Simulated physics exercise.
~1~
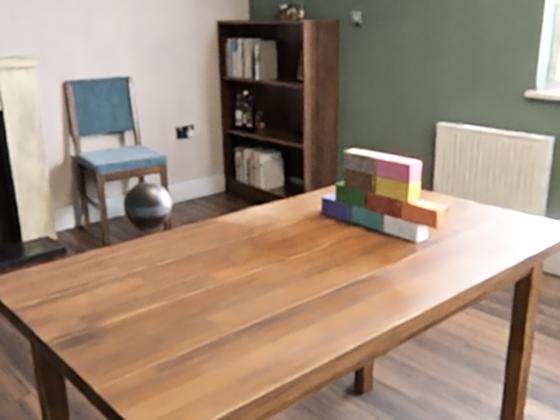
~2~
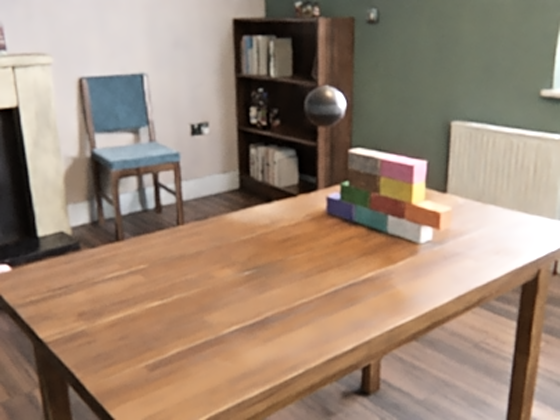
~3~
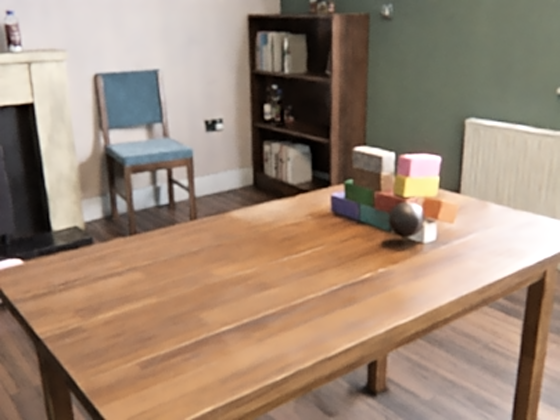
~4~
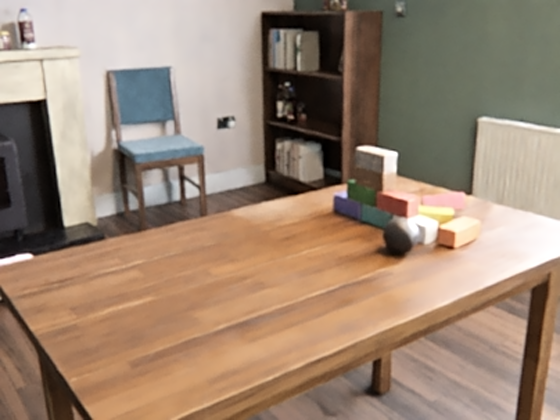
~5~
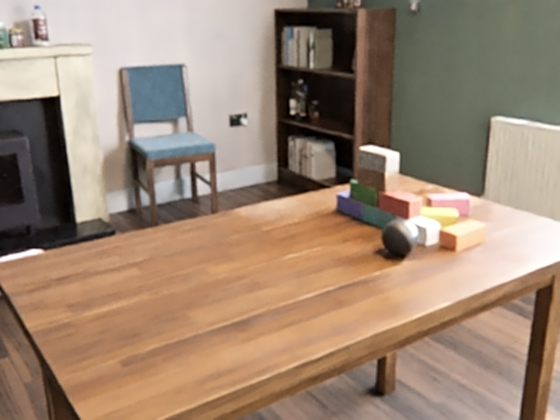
A black ball flies into stacked colourful blocks, toppling the pink, yellow and orange ones.
